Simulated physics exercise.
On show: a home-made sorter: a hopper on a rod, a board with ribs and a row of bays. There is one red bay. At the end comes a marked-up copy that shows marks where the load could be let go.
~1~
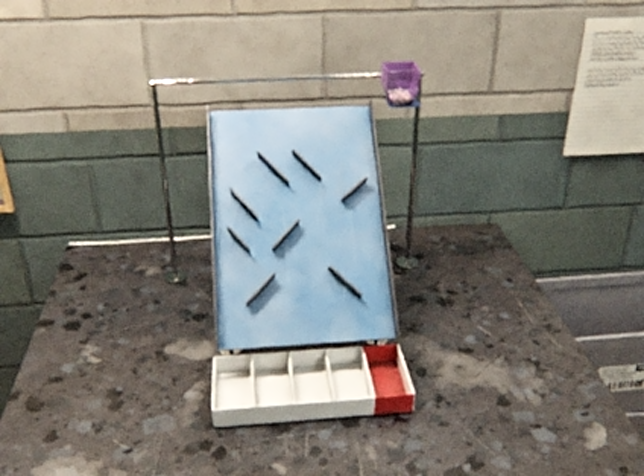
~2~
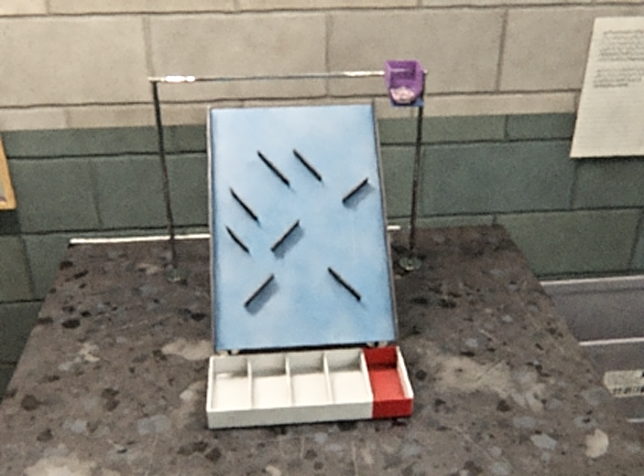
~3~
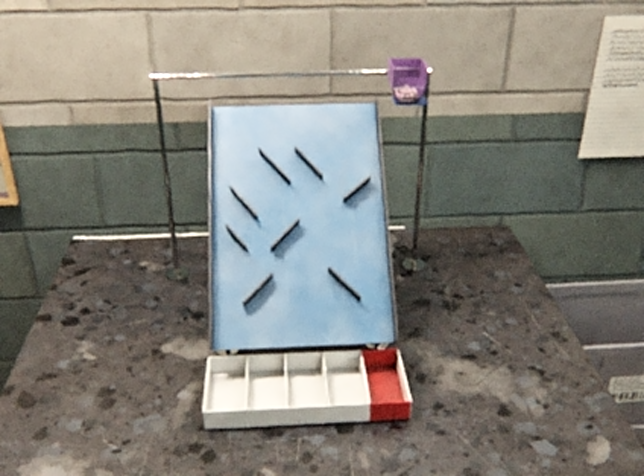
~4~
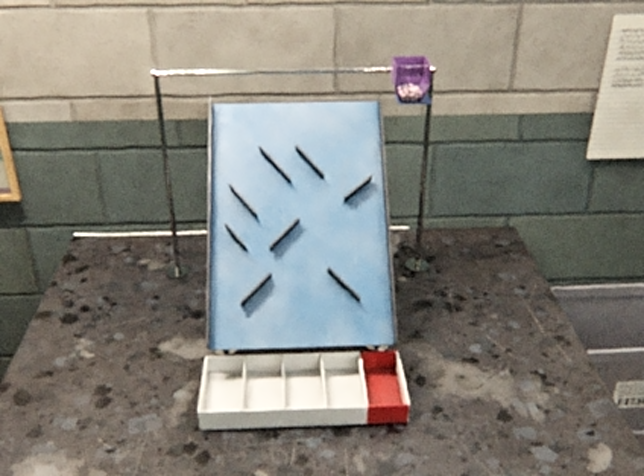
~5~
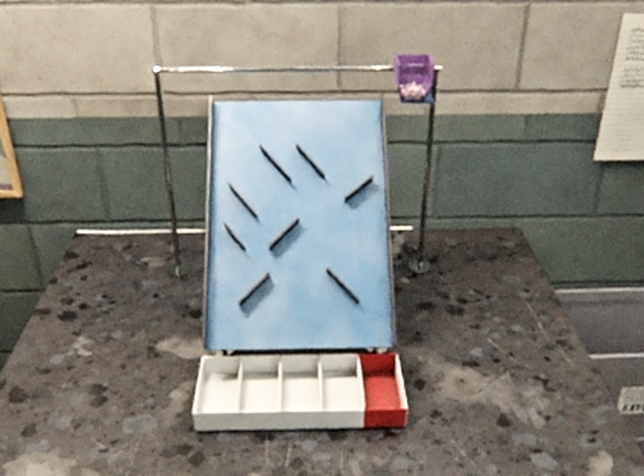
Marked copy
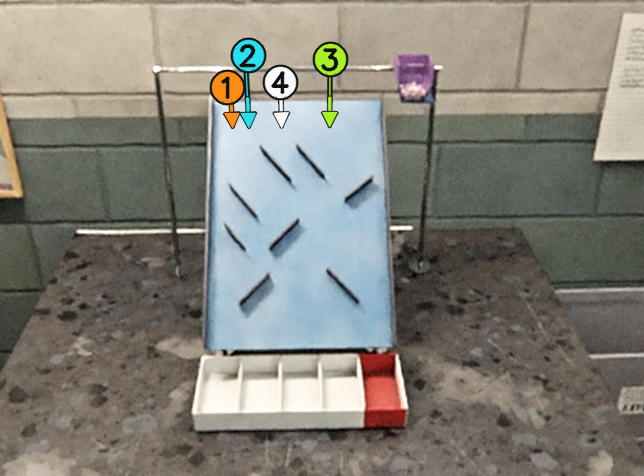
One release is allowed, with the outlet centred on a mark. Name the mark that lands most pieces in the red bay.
Best: 4.
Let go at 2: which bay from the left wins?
The first from the left.
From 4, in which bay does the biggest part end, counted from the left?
The fifth.
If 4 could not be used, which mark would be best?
The answer is 3.
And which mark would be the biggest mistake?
It is 1.
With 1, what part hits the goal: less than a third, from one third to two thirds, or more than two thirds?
Less than a third.
On the marked copy, mark 1 meets the board at (232, 122); mark 2 meets the board at (248, 122); mark 3 meets the board at (329, 121); mark 4 meets the board at (281, 122).
Choosing 1, not one piece in the red bay, the larger part in other bays, roughly a quarter outside the box.
Choosing 2, about a tenth in the red bay, roughly two thirds in other bays, about a tenth outside the box.
Choosing 3, roughly a third in the red bay, roughly a third in other bays, roughly a quarter outside the box.
Choosing 4, roughly two thirds in the red bay, roughly a quarter in other bays, about a tenth outside the box.
